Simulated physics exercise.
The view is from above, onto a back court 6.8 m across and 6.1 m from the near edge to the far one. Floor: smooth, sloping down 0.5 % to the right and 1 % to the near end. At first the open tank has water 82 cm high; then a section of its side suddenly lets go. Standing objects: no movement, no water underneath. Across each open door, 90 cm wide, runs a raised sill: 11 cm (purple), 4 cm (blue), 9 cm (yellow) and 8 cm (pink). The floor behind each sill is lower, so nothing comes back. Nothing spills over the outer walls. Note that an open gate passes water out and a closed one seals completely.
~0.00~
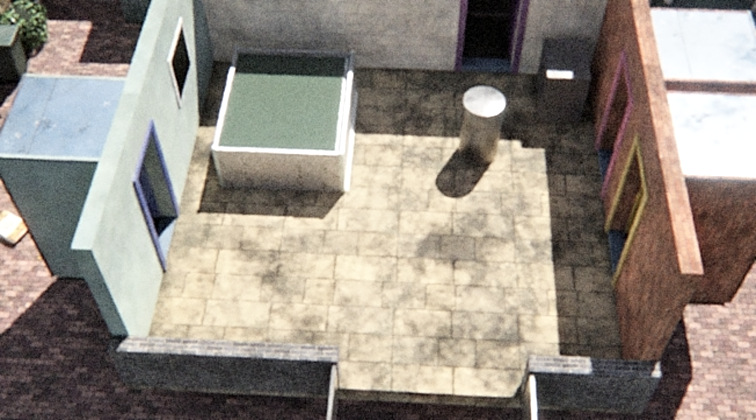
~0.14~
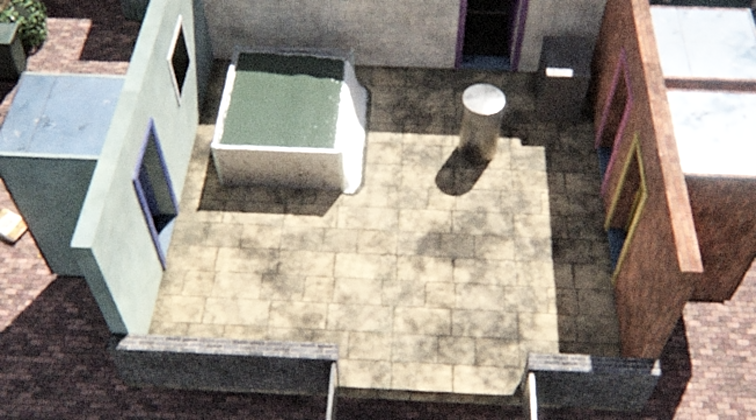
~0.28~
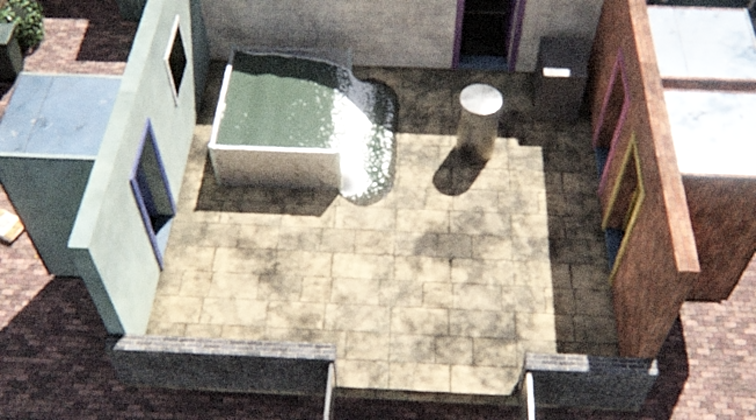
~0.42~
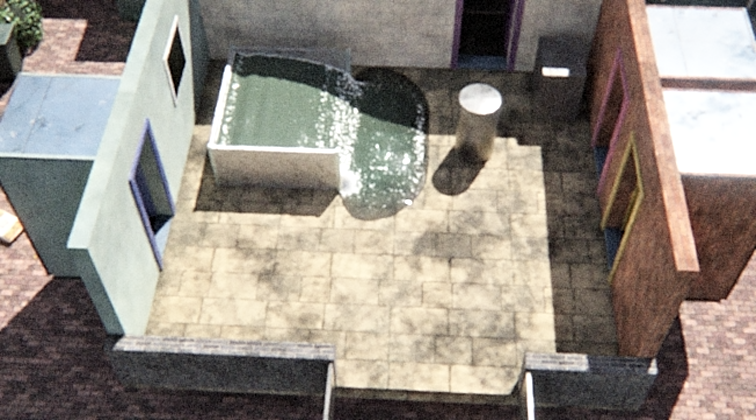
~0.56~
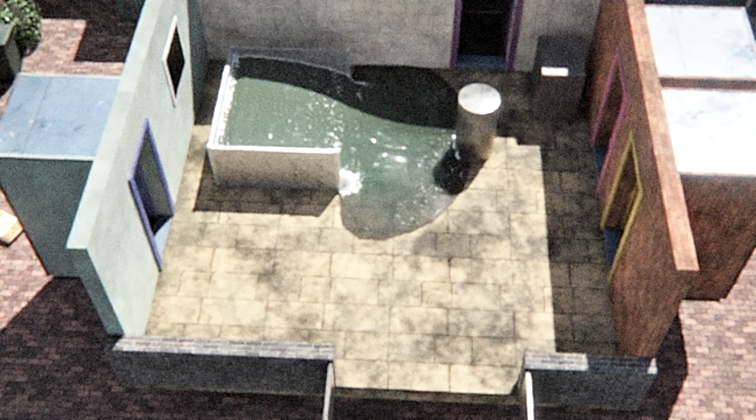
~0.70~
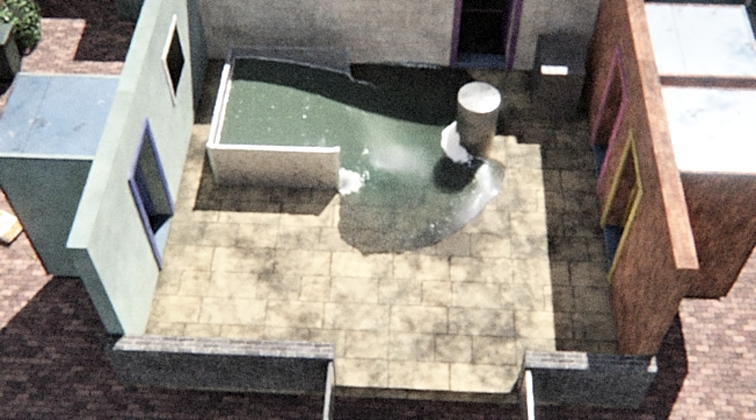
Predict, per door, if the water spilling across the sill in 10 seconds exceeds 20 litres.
Prediction: The purple door exceeds 20 litres; the blue door does not exceed 20 litres; the yellow door exceeds 20 litres; the pink door exceeds 20 litres.
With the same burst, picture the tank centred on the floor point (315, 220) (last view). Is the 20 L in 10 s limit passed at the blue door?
So the blue door keeps within it.
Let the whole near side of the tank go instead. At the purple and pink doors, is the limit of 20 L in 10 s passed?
With respect to that limit, purple ends up inside it, pink ends up inside it.
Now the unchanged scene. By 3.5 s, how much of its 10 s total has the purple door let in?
About 80 per cent.
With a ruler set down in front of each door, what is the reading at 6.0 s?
Depth readings (cm): Purple = 9; blue = 0; yellow = 14; pink = 10.
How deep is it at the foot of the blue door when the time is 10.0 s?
Looks like about 5.5 cm at that spot.
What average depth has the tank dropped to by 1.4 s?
Some 36 cm on average.
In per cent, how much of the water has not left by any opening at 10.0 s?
Share still there: About 60 %.
After 1.4 s water covers 45 % of the floor and is deepest (51 cm) near (448, 148); purple door 14 cm at the sill, 0 L in, blue door not reached, yellow door 7 cm at the sill, 0 L in, pink door 12 cm at the sill, 5 L in.
After 2.2 s water covers 55 % of the floor and is deepest (50 cm) near (580, 77); purple door 29 cm at the sill, 29 L in, blue door not reached, yellow door 26 cm at the sill, 63 L in, pink door 22 cm at the sill, 30 L in.
After 3.5 s water covers 55 % of the floor and is deepest (34 cm) near (616, 369); purple door 23 cm at the sill, 175 L in, blue door not reached, yellow door 18 cm at the sill, 155 L in, pink door 12 cm at the sill, 100 L in.
After 6.0 s water covers 80 % of the floor and is deepest (22 cm) near (604, 381); purple door 9 cm at the sill, 220 L in, blue door not reached, yellow door 14 cm at the sill, 192 L in, pink door 10 cm at the sill, 123 L in.
After 10.0 s water covers 95 % of the floor and is deepest (13 cm) near (191, 362); purple door 3 cm at the sill, 220 L in, blue door 6 cm at the sill, 4 L in, yellow door 8 cm at the sill, 229 L in, pink door 6 cm at the sill, 130 L in.
